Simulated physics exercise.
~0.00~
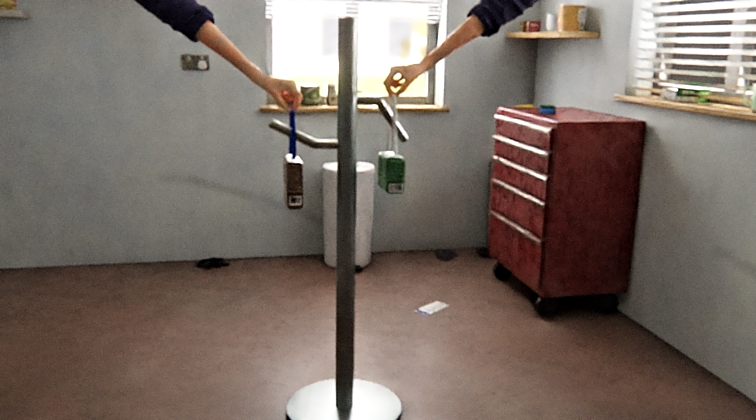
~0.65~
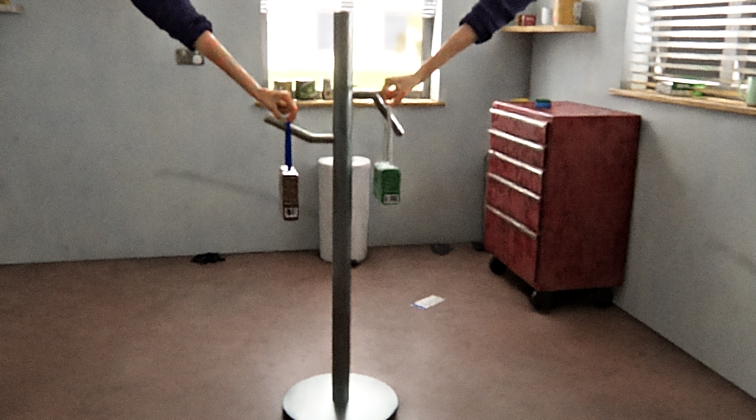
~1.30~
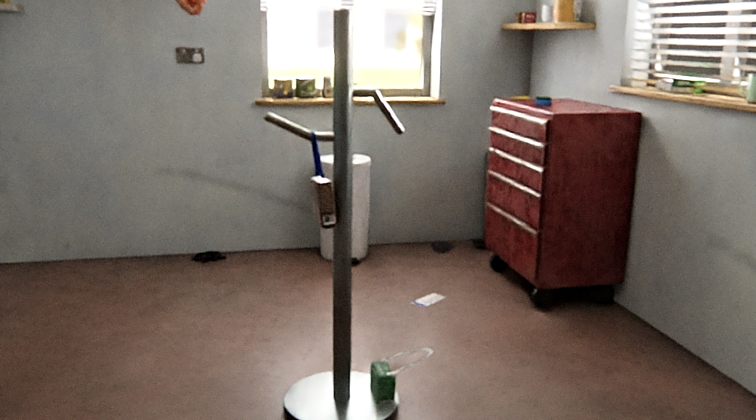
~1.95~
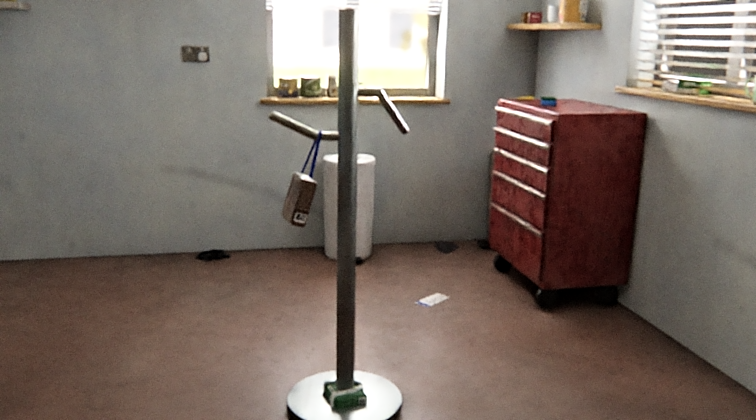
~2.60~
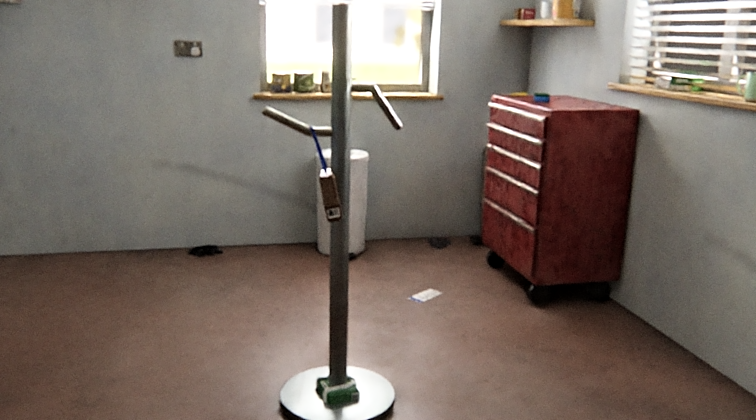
A green pouch dropped to the base of a metal post after two hands hung it and a brown pouch by loops on the pegs and let go, while the brown one slid along the left peg and stayed hanging, swaying.
